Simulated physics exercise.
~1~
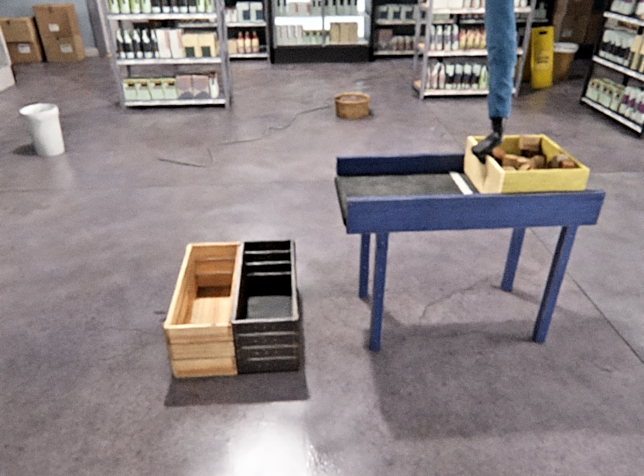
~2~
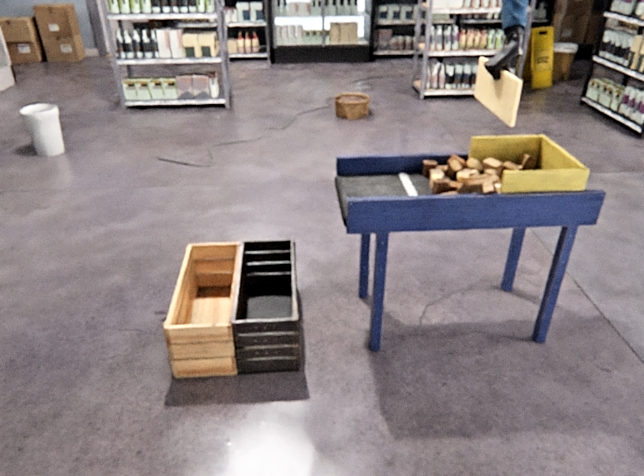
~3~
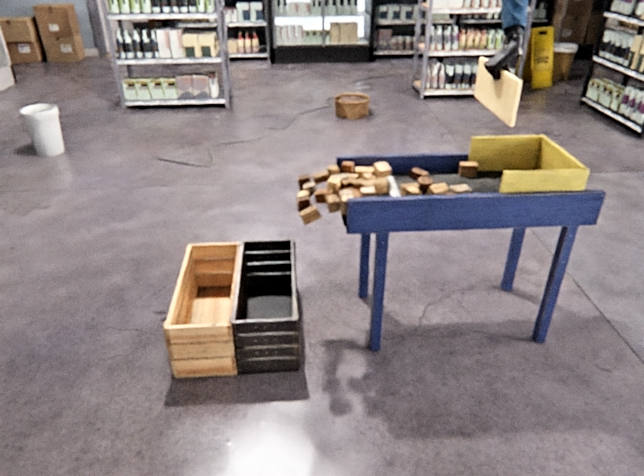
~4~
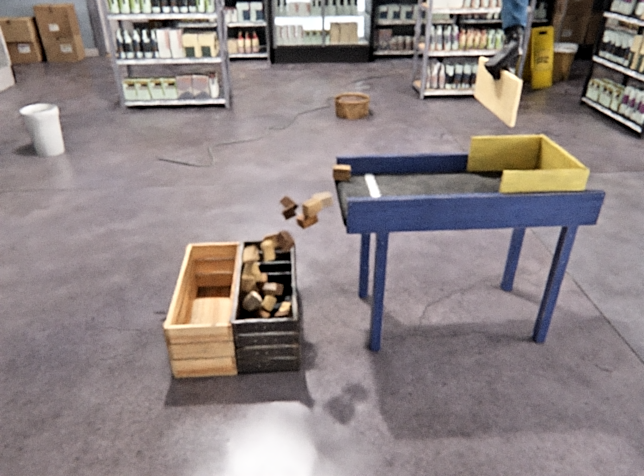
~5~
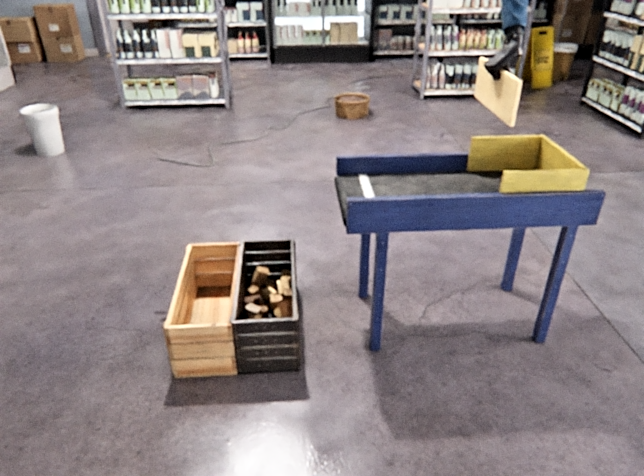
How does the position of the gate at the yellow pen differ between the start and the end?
At the start the gate stands upright on the conveyor, closing off the yellow pen. At the end it is held up in the air above the pen, leaving the pen's left side open.
Wooden blocks ride a blue conveyor leftward, tumble off its end and land in the black box.
